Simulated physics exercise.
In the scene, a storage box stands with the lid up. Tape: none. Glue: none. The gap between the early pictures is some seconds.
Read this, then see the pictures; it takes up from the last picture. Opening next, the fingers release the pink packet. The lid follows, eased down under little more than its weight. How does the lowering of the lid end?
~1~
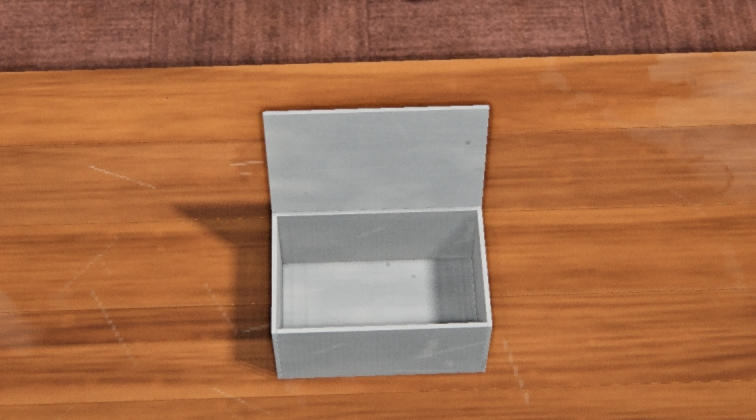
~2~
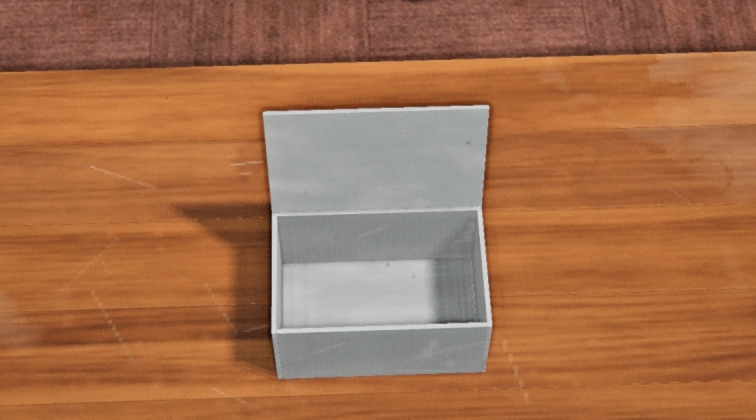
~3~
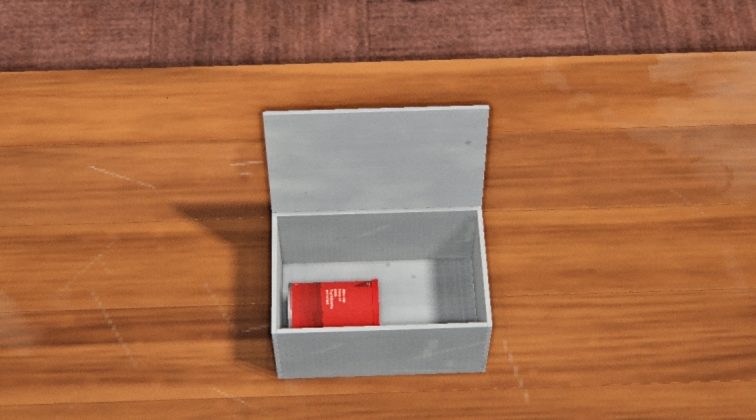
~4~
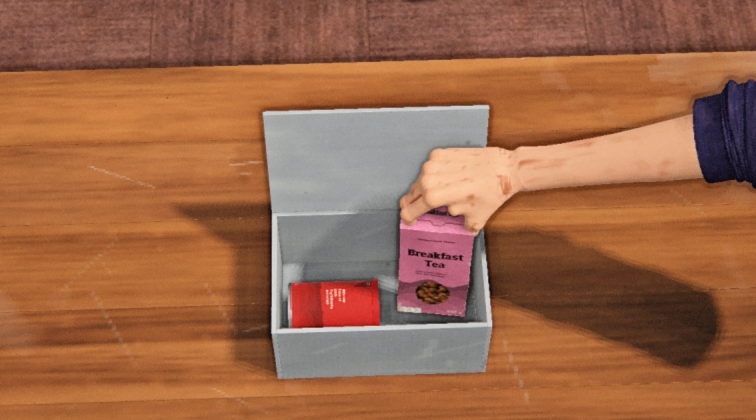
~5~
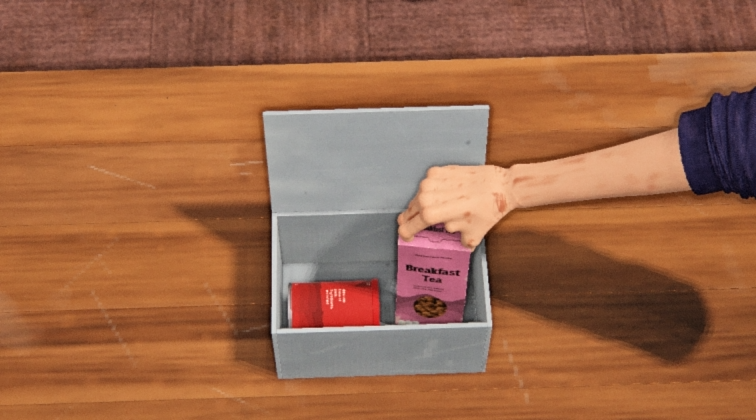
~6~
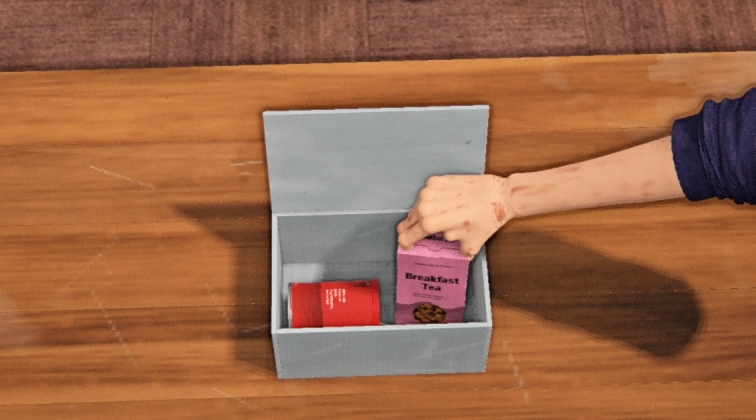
The lid is stopped partway open.
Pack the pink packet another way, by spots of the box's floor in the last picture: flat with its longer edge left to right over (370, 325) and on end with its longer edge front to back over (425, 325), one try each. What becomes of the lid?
First try: The lid comes down fully; second try: The lid stays propped open.
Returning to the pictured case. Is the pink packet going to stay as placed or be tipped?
Well, the pink packet ends up skewed.
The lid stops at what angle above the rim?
Roughly 16 degrees above the rim.
Then, 1.30 s after the last picture, lid 77° above the rim.
Then, 2.00 s after the last picture, lid 35° above the rim; pink packet tipped 13° from how it was near (430, 300).
Then, 2.50 s after the last picture, lid 15° above the rim; pink packet tipped 48° from how it was near (426, 288).
At rest, lid 15° above the rim; tipped over in the box, pink packet; red tin in place. Seen from the same camera at the end, pink packet near (426, 288).
